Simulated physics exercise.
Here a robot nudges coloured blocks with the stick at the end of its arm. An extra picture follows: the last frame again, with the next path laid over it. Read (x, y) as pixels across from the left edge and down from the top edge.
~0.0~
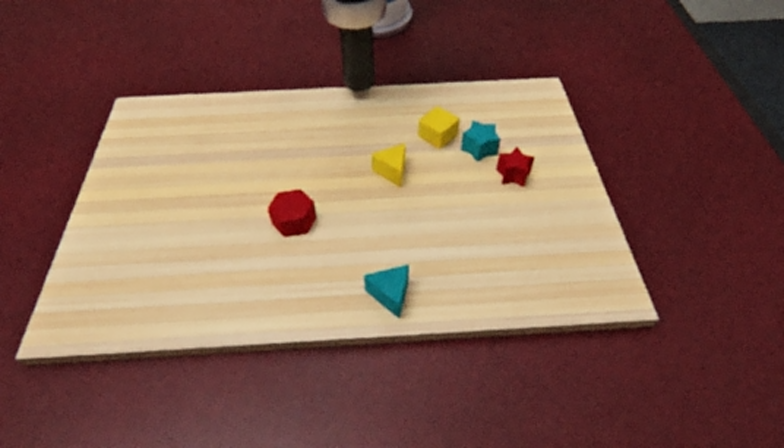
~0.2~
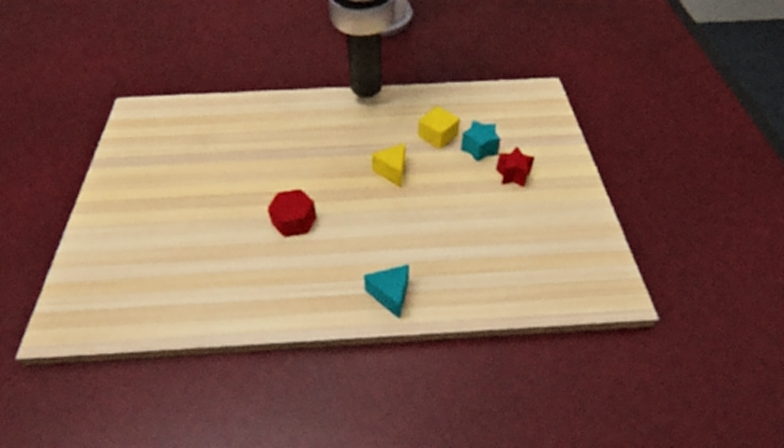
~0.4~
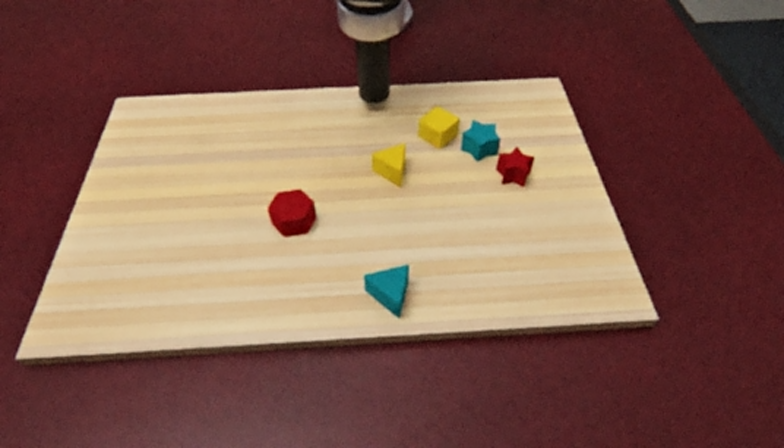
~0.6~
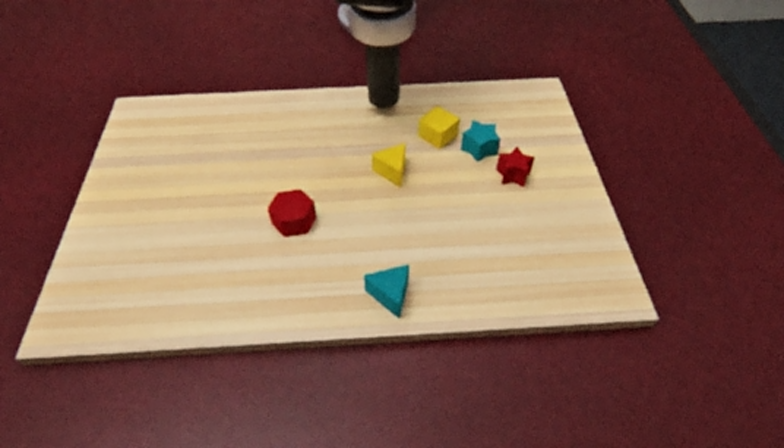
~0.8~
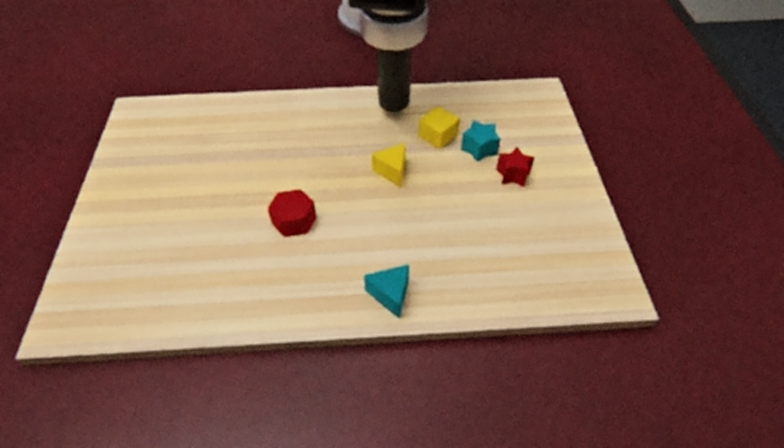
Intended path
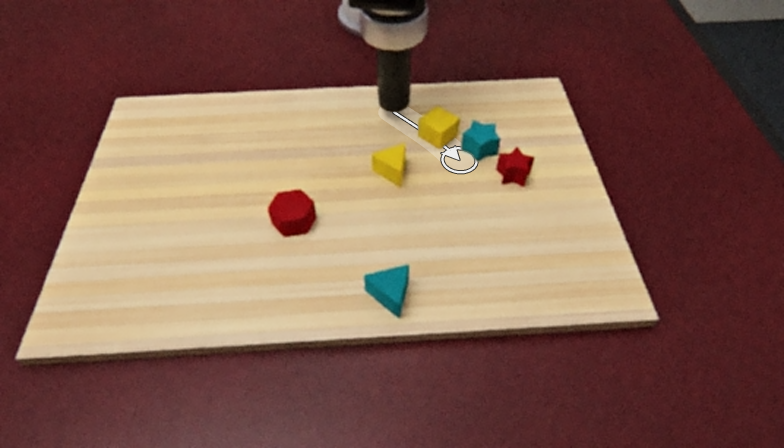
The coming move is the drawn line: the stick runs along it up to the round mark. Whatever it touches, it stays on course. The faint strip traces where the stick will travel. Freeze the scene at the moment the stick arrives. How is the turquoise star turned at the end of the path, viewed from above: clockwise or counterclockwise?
My answer: Anticlockwise.
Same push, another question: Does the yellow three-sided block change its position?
I believe not.
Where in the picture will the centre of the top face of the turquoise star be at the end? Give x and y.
When the path ends, it will be at (527, 140).
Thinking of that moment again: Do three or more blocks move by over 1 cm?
It seems so.
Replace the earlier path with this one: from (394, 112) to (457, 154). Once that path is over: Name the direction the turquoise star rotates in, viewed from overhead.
Twists anticlockwise.
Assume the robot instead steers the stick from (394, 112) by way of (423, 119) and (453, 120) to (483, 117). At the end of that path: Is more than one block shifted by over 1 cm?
In short: No.
Drawn move, from (394, 112) via (416, 126) and (439, 142), ending at (460, 160).
On the path given first. One third of the way, stick (417, 117); yellow square piece (445, 121).
Two thirds of the way, stick (440, 133); yellow square piece (472, 134), turned 25° anticlockwise; turquoise star (504, 137), turned 15° anticlockwise.
At the end, stick (461, 151); yellow three-sided block still; yellow square piece (497, 148), turned 50° anticlockwise; turquoise star (527, 140), turned 40° anticlockwise; red star (528, 163), turned 50° clockwise.
